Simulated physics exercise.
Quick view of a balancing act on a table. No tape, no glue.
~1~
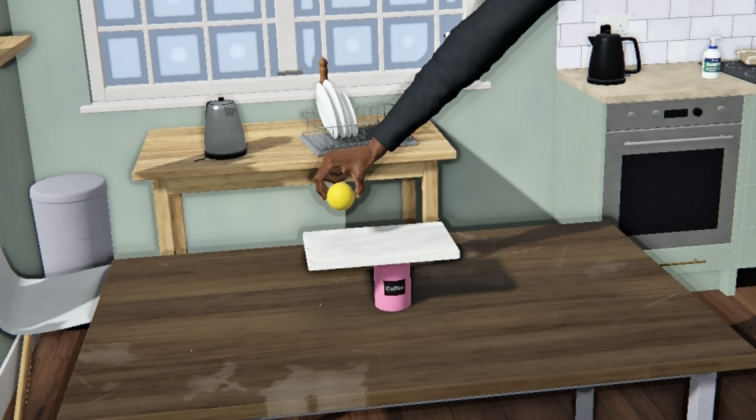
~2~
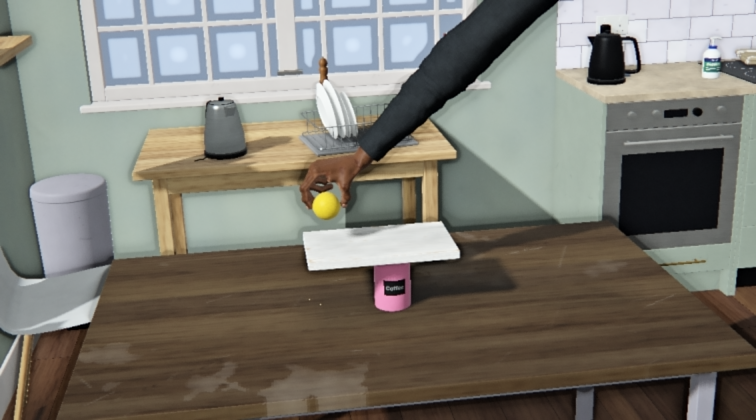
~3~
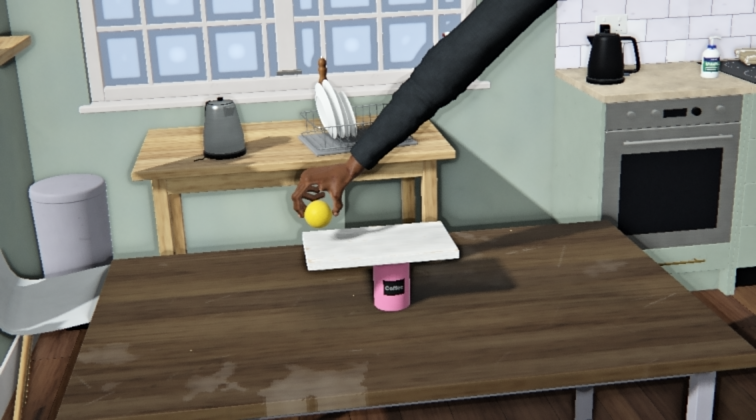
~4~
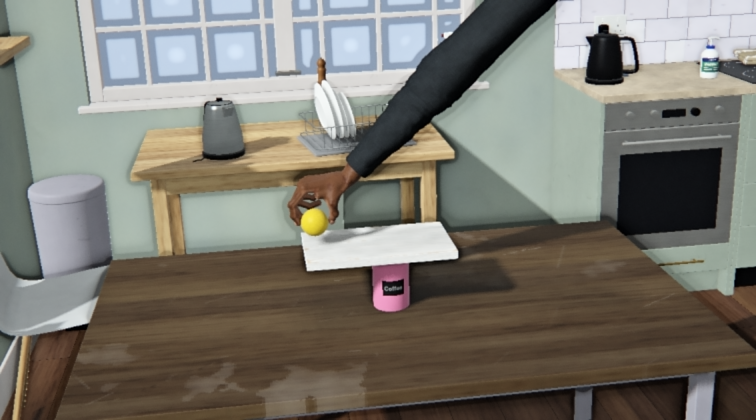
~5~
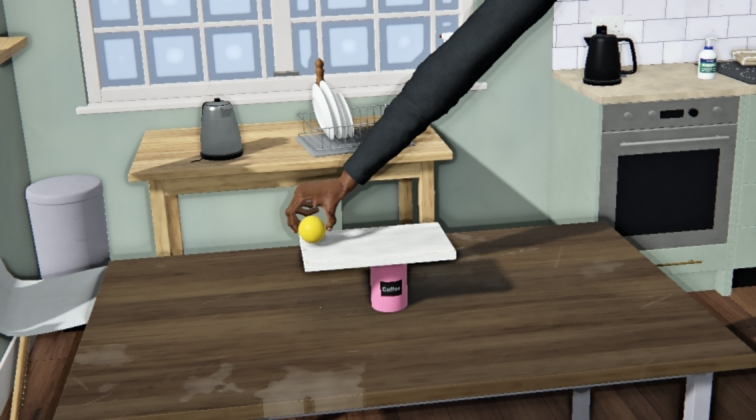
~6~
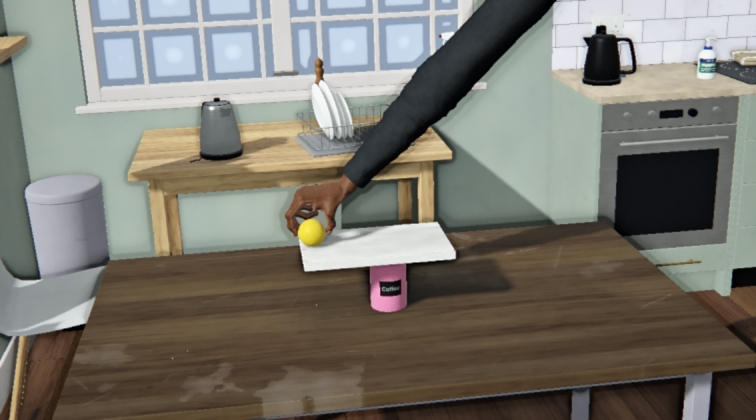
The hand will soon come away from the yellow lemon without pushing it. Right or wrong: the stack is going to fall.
Right, it falls.
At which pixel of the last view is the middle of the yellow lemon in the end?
About (281, 301).
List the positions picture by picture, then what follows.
Coming down; yellow lemon (341, 197); white board (379, 245), in the first frame.
Coming down; yellow lemon (326, 206); white board (379, 245), in the second frame.
Coming down; yellow lemon (319, 214); white board (378, 245), in the third frame.
Coming down; yellow lemon (315, 223); white board (377, 245), in the fourth frame.
Coming down; yellow lemon (312, 230); white board (375, 246), in the fifth frame.
Set down, still held; yellow lemon (312, 233); white board (375, 246), in the sixth frame.
Then, 0.40 s later than the last frame, yellow lemon now fallen; white board tilted by 23°.
Then, 0.60 s later than the last frame, white board tilted by 56°.
Then, 0.90 s later than the last frame, white board now fallen.
When it is over, fallen, white board and yellow lemon; pink jar as before. End places, in pixels of the last picture, yellow lemon near (281, 301). The stack comes apart.
